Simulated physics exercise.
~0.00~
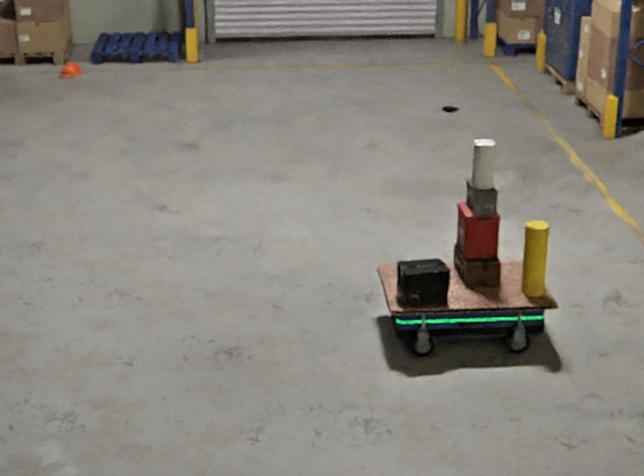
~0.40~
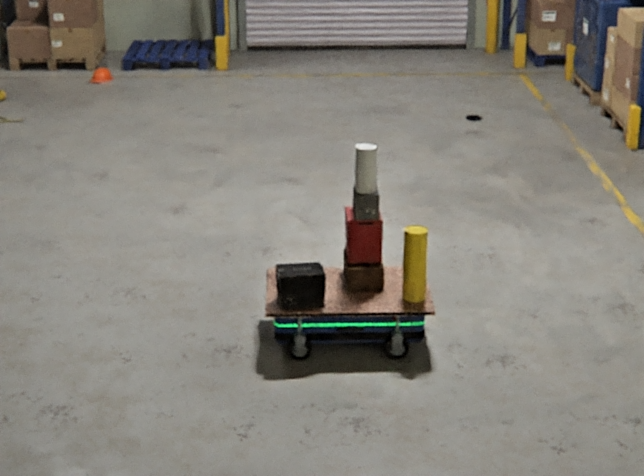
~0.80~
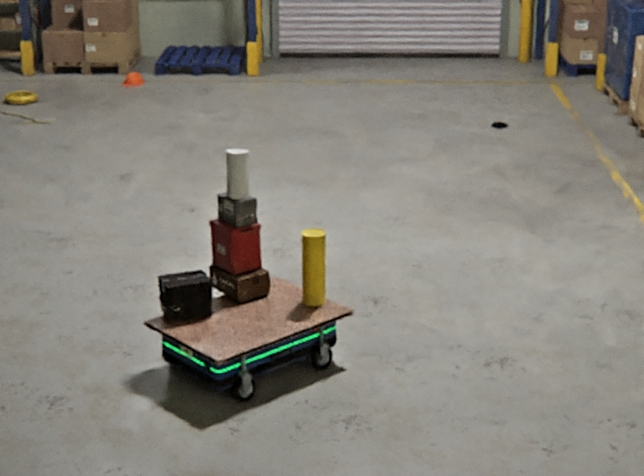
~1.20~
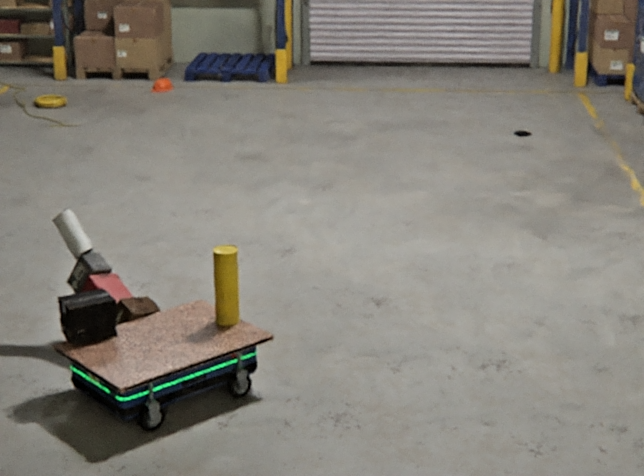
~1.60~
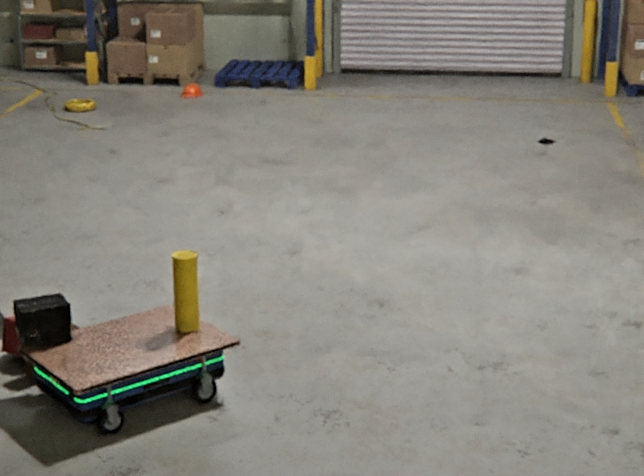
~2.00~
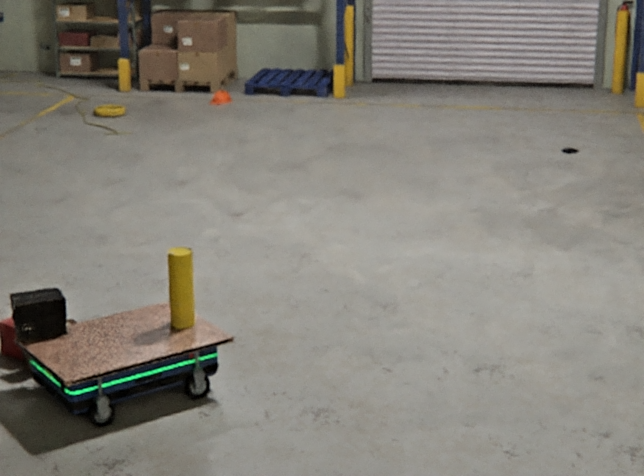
A flat cart carrying a stack of boxes topped by a white canister rolled left across a warehouse floor and turned, and the stack toppled off its left side. It stopped with the black box and yellow canister still upright on the deck.
